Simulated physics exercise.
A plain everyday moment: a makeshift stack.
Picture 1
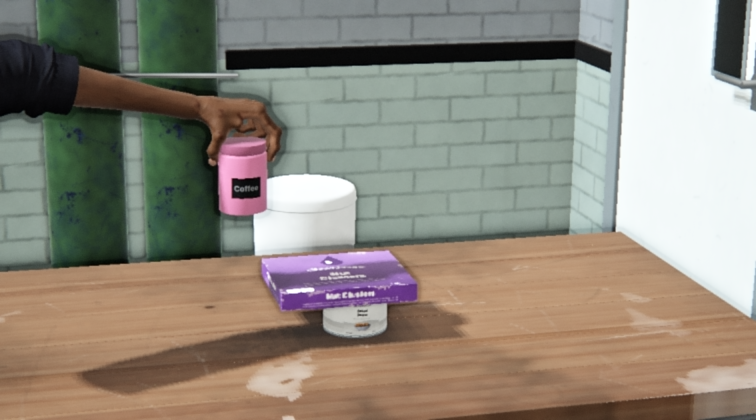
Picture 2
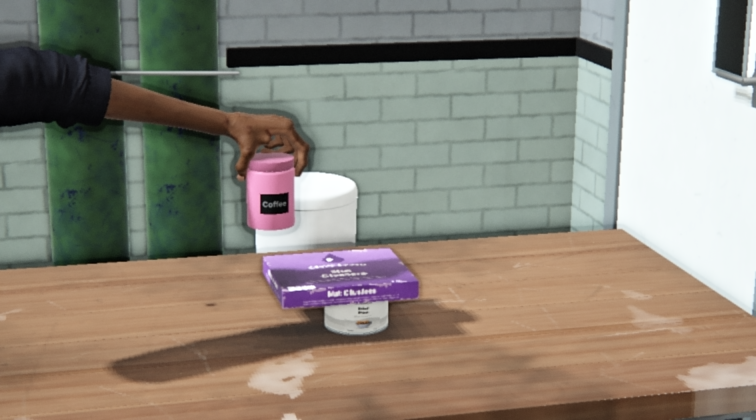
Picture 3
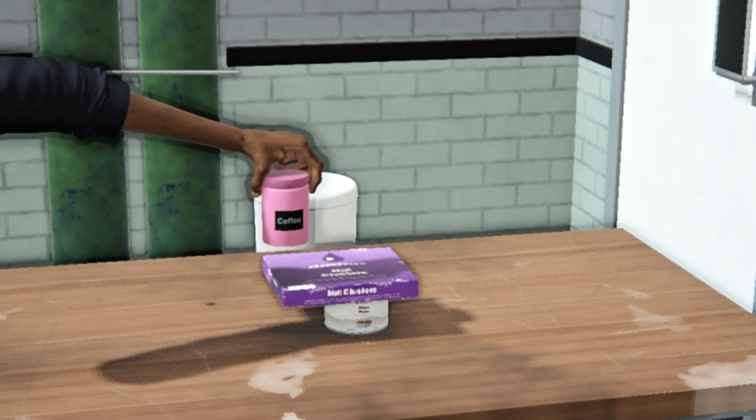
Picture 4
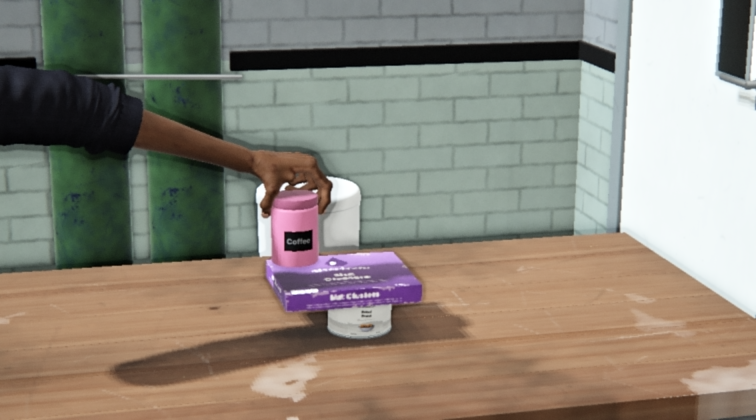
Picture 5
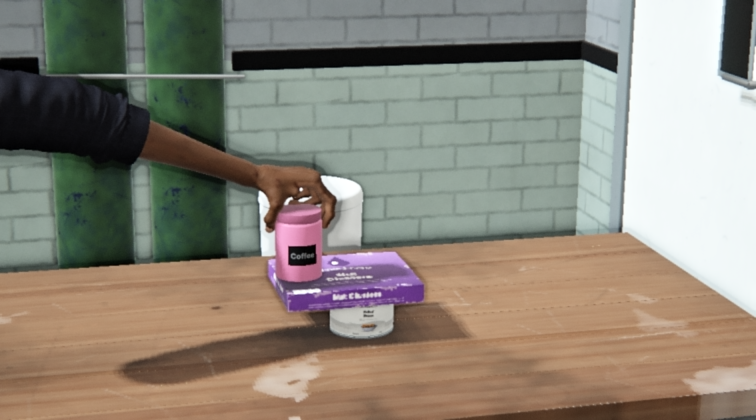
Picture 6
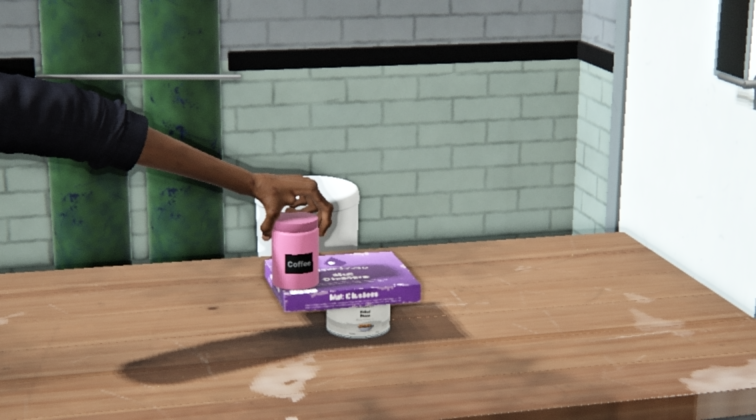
A hand held a pink coffee jar above a wooden counter, moved it right and down, and set it on the left side of a purple box resting on a small clear container, still gripping it.
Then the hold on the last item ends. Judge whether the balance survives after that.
The balance is lost.
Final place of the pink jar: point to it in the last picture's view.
I'd point to roughly (218, 312).
Then, 0.30 s after the last picture, pink jar now fallen; purple packet tipped 20° from how it was.
Then, 0.50 s after the last picture, purple packet tipped 53° from how it was.
Then, 0.60 s after the last picture, purple packet tipped 37° from how it was.
Then, 1.20 s after the last picture, purple packet tipped 36° from how it was.
At rest, fallen, pink jar; tipped over in the stack, purple packet; white tub in place. Seen from the same camera at the end, pink jar near (218, 312). The stack gives way.
